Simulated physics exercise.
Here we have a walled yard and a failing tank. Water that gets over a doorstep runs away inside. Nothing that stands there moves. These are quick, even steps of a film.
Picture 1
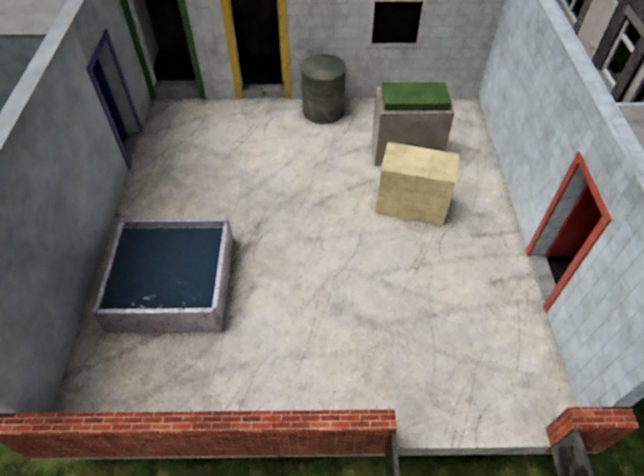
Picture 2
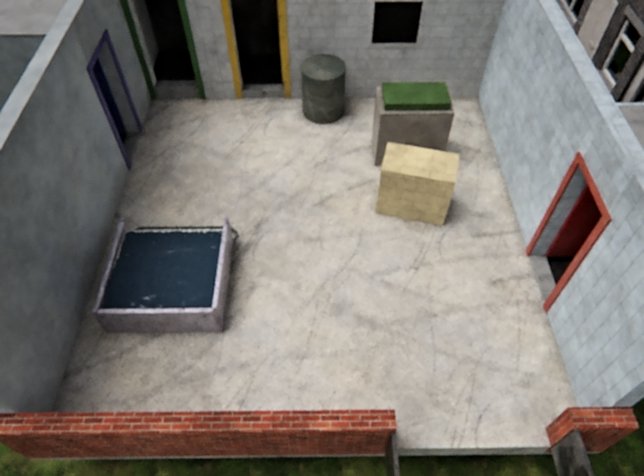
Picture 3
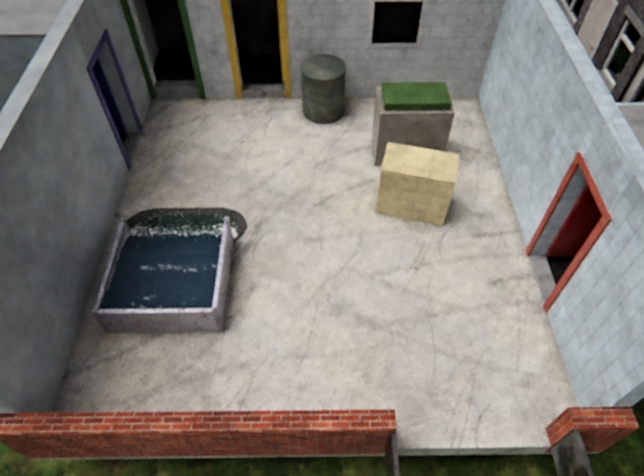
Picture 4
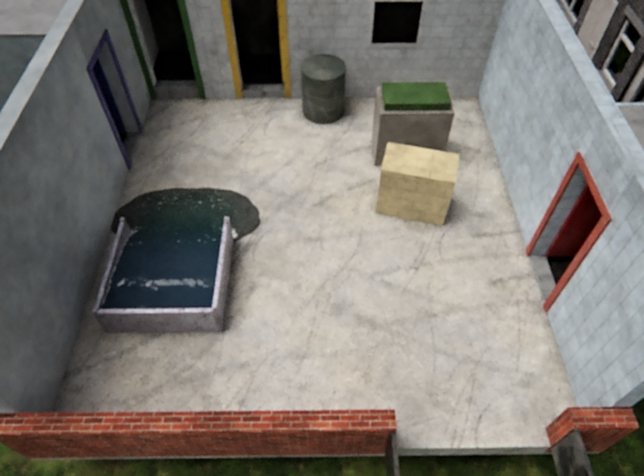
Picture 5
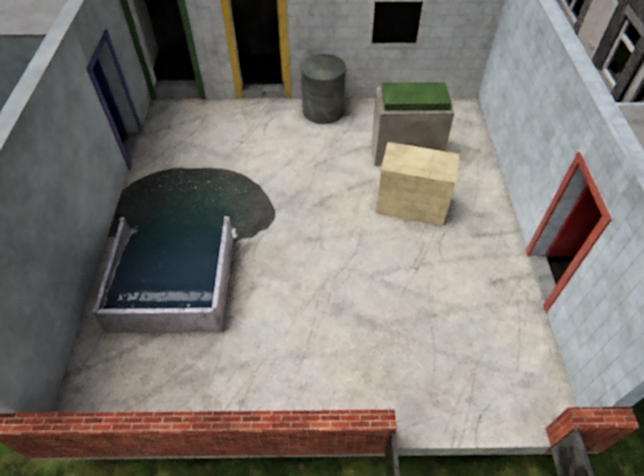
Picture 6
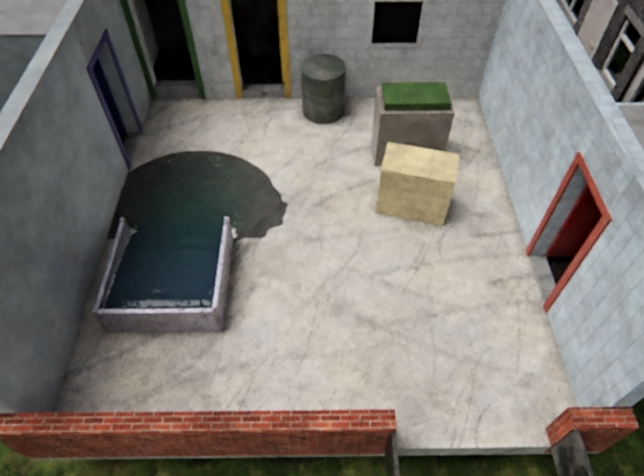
Walled yard with a low tank of dark water, its far side opening and water pouring out, spreading across the pale floor.
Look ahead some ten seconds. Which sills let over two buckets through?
The green door holds within the limit; the yellow door holds within the limit; the red door holds within the limit; the blue door floods.
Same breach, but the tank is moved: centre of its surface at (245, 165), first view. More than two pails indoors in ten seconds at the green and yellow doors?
My reading: The green door takes less; the yellow door takes more.
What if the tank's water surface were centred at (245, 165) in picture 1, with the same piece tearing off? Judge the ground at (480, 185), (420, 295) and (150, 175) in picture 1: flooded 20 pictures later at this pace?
In that order: Dry, no water, under water.
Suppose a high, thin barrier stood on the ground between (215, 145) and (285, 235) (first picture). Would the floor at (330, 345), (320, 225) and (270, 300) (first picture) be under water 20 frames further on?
As listed: Not flooded, dry, under water.
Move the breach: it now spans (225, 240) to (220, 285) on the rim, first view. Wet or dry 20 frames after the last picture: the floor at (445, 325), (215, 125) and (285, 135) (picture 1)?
One after the other: Wet, clear, not flooded.
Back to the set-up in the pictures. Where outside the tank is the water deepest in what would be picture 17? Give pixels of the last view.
Around (159, 104).
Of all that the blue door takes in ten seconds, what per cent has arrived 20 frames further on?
Roughly 30 per cent.
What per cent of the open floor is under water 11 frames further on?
Some 30 per cent.
A moment on, water covers 25 % of the floor; the green door not reached, the yellow door not reached, the red door not reached, the blue door wet at the sill, nothing in.
Next, water covers 30 % of the floor; the green door wet at the sill, nothing in, the yellow door wet at the sill, nothing in, the red door not reached, the blue door under two buckets in.
Then, water covers 30 % of the floor; the green door wet at the sill, nothing in, the yellow door wet at the sill, nothing in, the red door not reached, the blue door under two buckets in.
Later, water covers 45 % of the floor; the green door wet at the sill, nothing in, the yellow door under two buckets in, the red door not reached, the blue door over two buckets in.
In the end, water covers 80 % of the floor; the green door wet at the sill, nothing in, the yellow door under two buckets in, the red door not reached, the blue door over two buckets in.
